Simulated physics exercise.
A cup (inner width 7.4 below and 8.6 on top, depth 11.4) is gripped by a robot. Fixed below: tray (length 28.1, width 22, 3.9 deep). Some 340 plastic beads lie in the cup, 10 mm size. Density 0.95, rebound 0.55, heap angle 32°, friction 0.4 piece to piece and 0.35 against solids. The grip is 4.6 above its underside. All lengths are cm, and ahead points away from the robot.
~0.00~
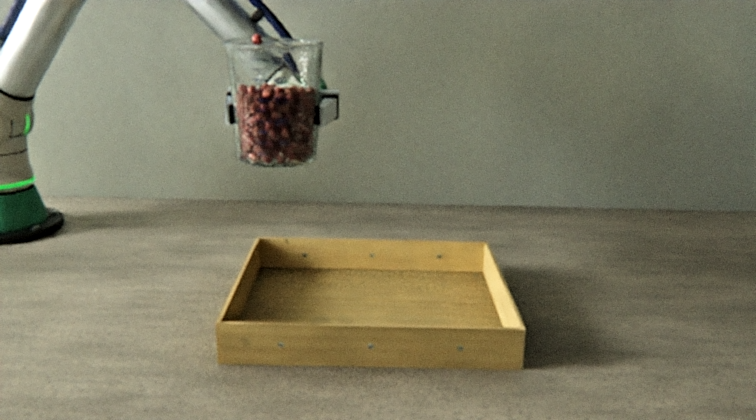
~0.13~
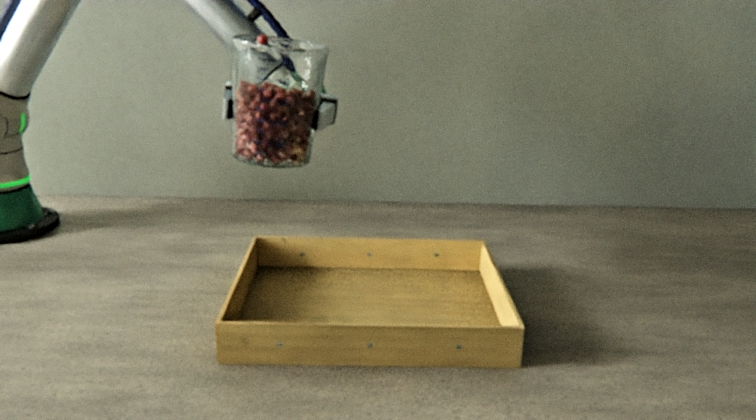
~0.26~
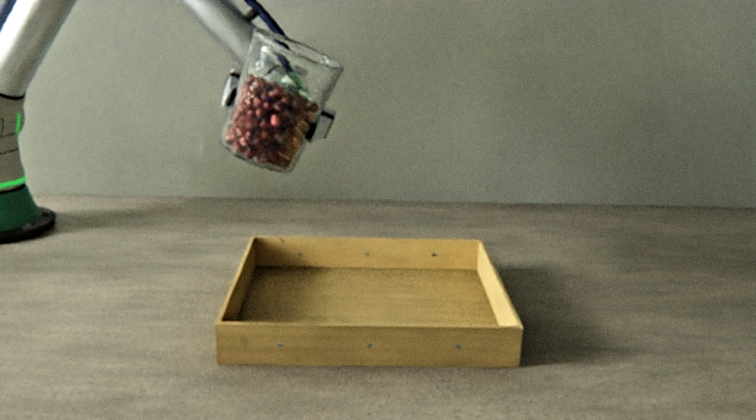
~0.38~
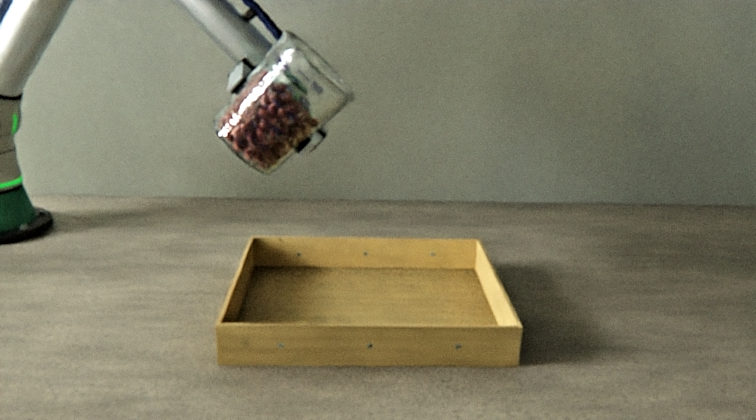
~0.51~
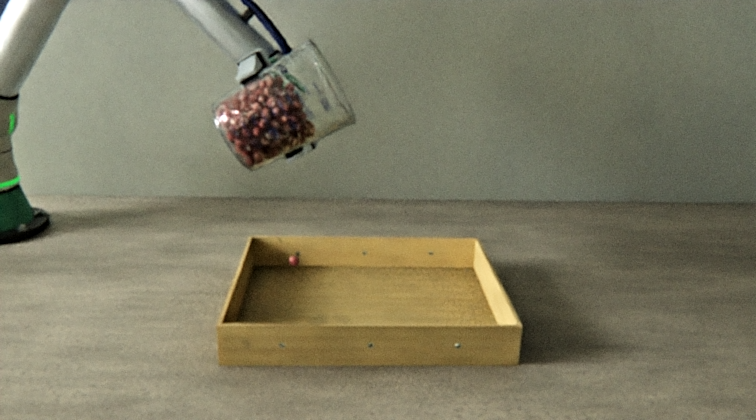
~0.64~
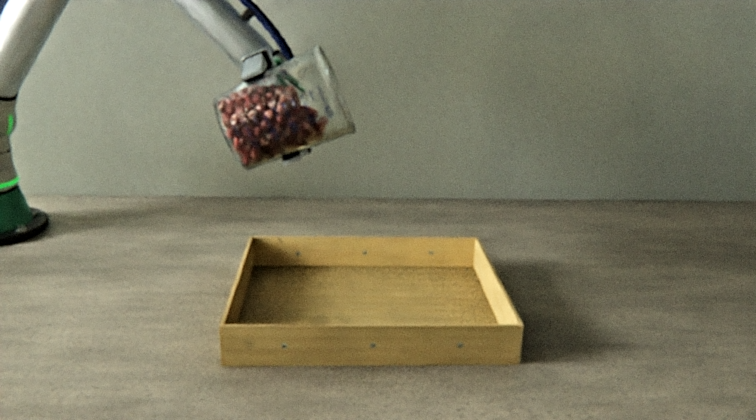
Clear cup of reddish beads tilting steadily to the right in a robot arm's grip above a shallow wooden tray.
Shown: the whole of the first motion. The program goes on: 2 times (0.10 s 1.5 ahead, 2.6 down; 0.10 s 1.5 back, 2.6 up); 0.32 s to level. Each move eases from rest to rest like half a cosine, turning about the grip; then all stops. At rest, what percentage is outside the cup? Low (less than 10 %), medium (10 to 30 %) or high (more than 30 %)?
Share outside the cup: Low (less than 10 %).
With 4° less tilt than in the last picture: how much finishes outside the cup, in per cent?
About 0 per cent.
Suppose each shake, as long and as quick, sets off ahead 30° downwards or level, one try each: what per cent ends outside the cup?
About 5 and 15 per cent.
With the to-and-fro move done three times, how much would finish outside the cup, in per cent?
It would be near 0 per cent.
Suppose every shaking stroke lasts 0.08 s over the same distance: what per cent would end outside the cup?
It would be near 5 per cent.
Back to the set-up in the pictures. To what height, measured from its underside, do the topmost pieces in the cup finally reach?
Roughly 9.0 cm.
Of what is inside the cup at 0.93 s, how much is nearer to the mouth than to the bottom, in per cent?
About 25 per cent.
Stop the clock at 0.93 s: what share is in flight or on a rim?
About 0 per cent.
After 0.93 s, tilted 66° forward, highest piece 22 above the table; 343 in the cup, 1 in the tray.
After 1.22 s, tilted 28° forward, highest piece 26 above the table; 341 in the cup, 2 in the tray, 1 in flight or on a rim.
After 1.56 s, level, highest piece 26 above the table; 341 in the cup, 3 in the tray.
After 2.61 s, level, highest piece 26 above the table; 341 in the cup, 3 in the tray.
In the end, 341 in the cup, 3 in the tray. That is 1 % outside the cup.
